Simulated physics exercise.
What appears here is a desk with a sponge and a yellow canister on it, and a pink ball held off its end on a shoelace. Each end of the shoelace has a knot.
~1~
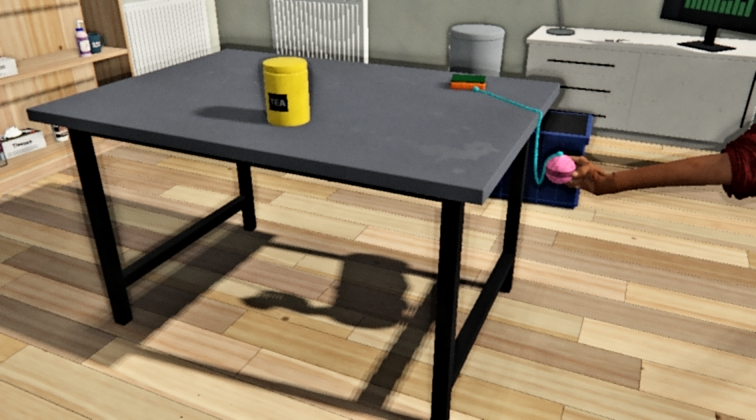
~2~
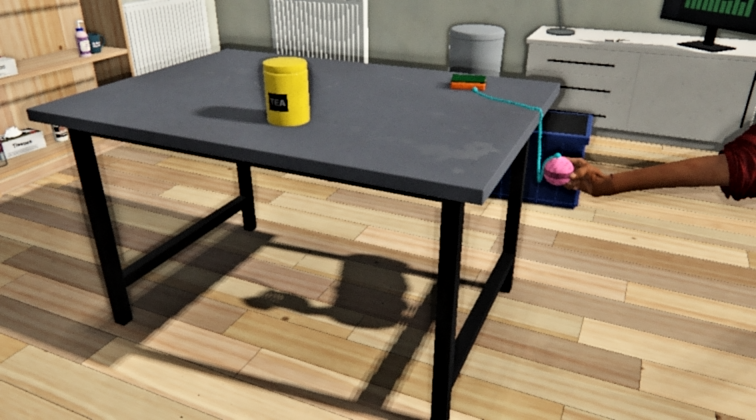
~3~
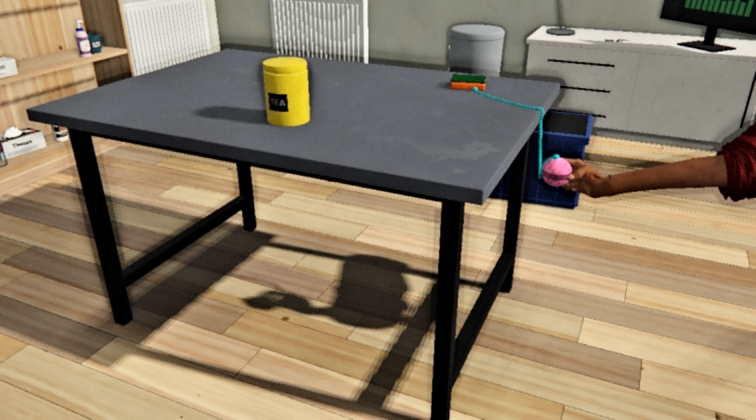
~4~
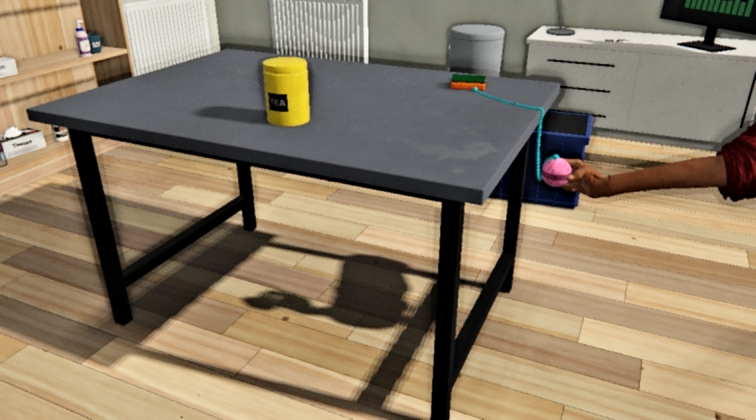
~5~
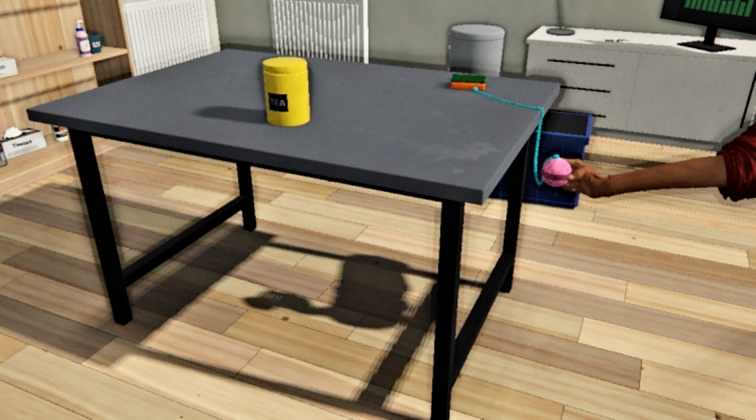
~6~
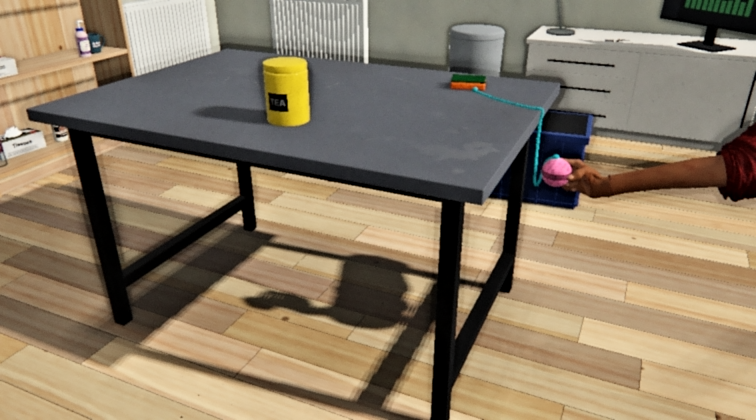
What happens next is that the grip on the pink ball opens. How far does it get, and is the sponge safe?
In order: The pink ball makes it down, the sponge falls as well.
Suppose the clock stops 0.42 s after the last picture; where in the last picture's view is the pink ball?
Roughly at (527, 325).
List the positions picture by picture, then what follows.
Pink ball (560, 169); yellow canister (285, 62); sponge (469, 78), in the first picture.
Pink ball (558, 171), in the second picture.
Pink ball (557, 172), in the third picture.
Pink ball (556, 173); shoelace through (507, 102) (540, 131), in the fourth picture.
Pink ball (556, 173); shoelace through (507, 102) (539, 131), in the fifth picture.
Pink ball (556, 173); yellow canister (285, 62); sponge (469, 78); shoelace tied to the sponge, with little slack, in the sixth picture.
Then, 0.42 s after the last picture, ball below the edge near (527, 325); canister unmoved; sponge over the edge.
Then, 0.80 s after the last picture, ball on the floor near (532, 342); canister unmoved; sponge down on the floor.
At rest, ball on the floor near (548, 375); canister unmoved; sponge down on the floor. The pink ball drops all the way and the sponge is dragged off.
